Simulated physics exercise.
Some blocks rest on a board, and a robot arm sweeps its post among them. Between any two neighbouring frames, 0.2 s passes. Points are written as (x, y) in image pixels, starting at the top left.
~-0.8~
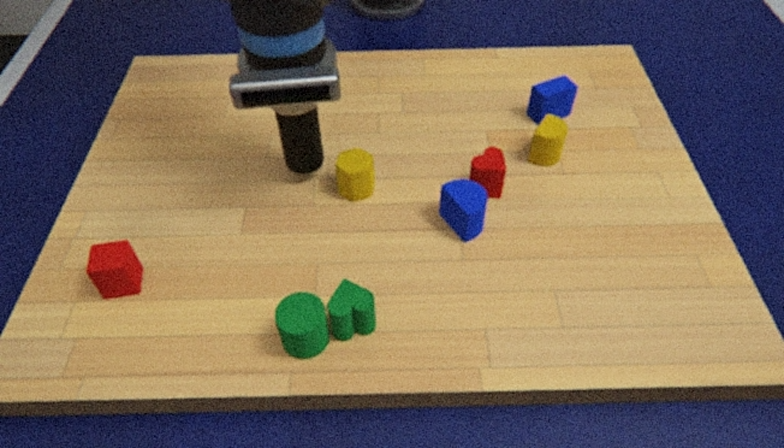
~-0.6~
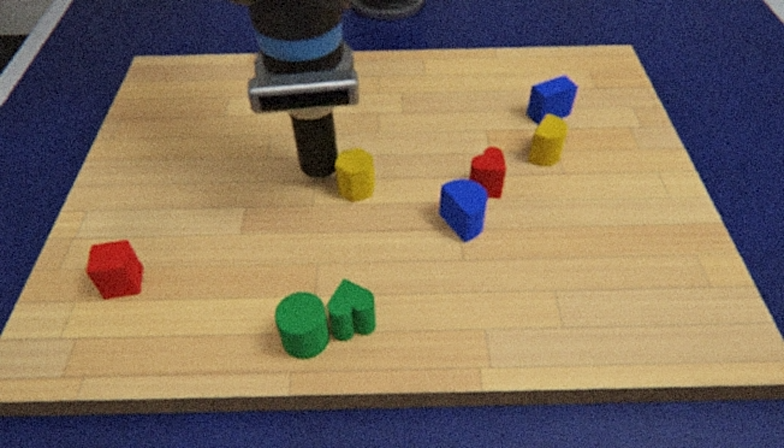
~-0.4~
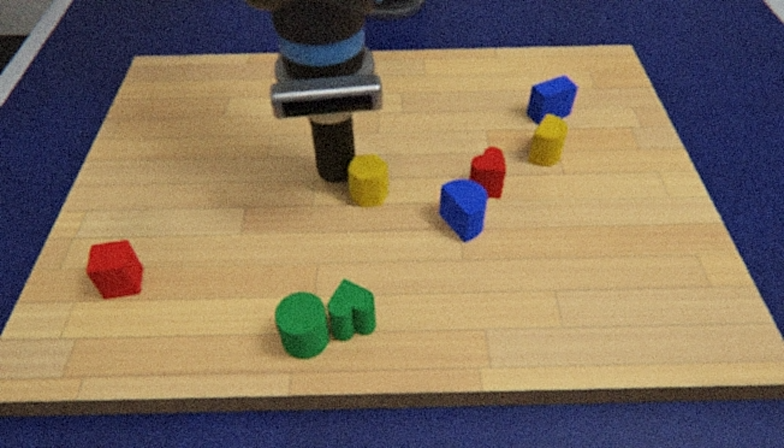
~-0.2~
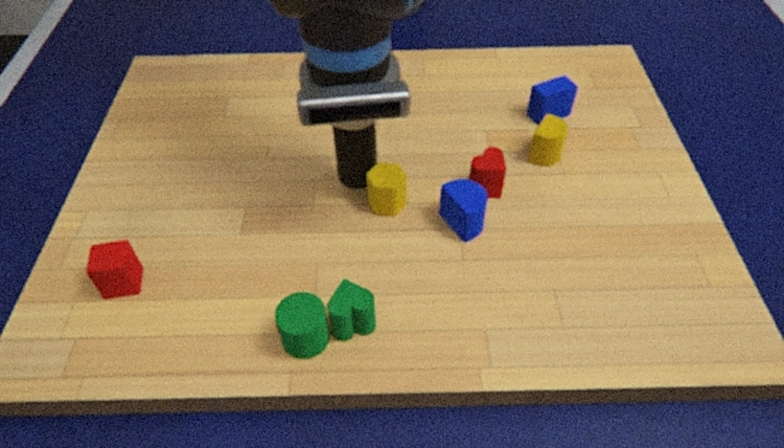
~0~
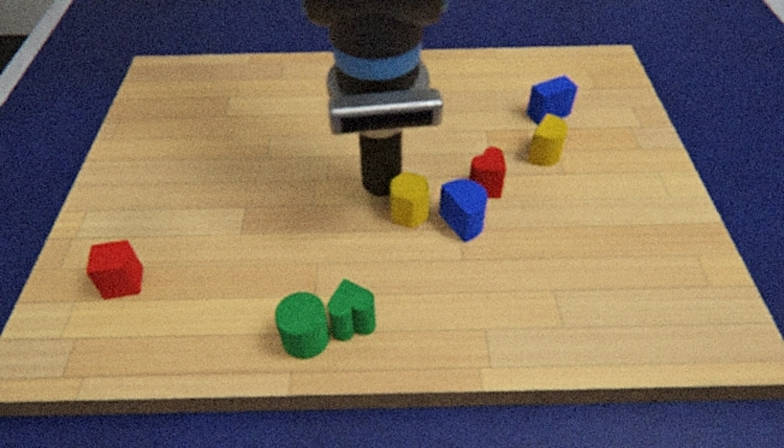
In this clip, a robot arm's dark post moves right across a wooden board of coloured blocks, meets a yellow block and pushes it right and slightly toward the viewer, closer to a blue block, while the other blocks stay still.
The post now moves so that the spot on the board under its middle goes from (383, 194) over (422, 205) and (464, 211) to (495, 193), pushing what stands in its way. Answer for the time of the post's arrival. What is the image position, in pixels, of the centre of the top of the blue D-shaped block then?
At (510, 205).
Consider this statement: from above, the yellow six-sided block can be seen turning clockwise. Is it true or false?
Answer: True.
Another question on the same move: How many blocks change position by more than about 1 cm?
Answer: 3+.
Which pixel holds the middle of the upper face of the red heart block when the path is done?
My prediction: (514, 141).
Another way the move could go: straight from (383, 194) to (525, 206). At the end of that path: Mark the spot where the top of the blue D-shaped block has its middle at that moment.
Located at (495, 206).
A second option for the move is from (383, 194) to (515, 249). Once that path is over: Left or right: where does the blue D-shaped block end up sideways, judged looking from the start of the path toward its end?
It moves left.
On the path given first. One third of the way, post (423, 194); yellow six-sided block (438, 204), turned 20° clockwise; blue D-shaped block (472, 193).
Two thirds of the way, post (465, 201); yellow six-sided block (448, 212), turned 50° clockwise; blue D-shaped block (505, 206), turned 35° clockwise.
At the end, post (496, 182); yellow six-sided block (448, 212), turned 50° clockwise; blue D-shaped block (510, 205), turned 55° clockwise; red heart block (514, 141); yellow D-shaped block in place.
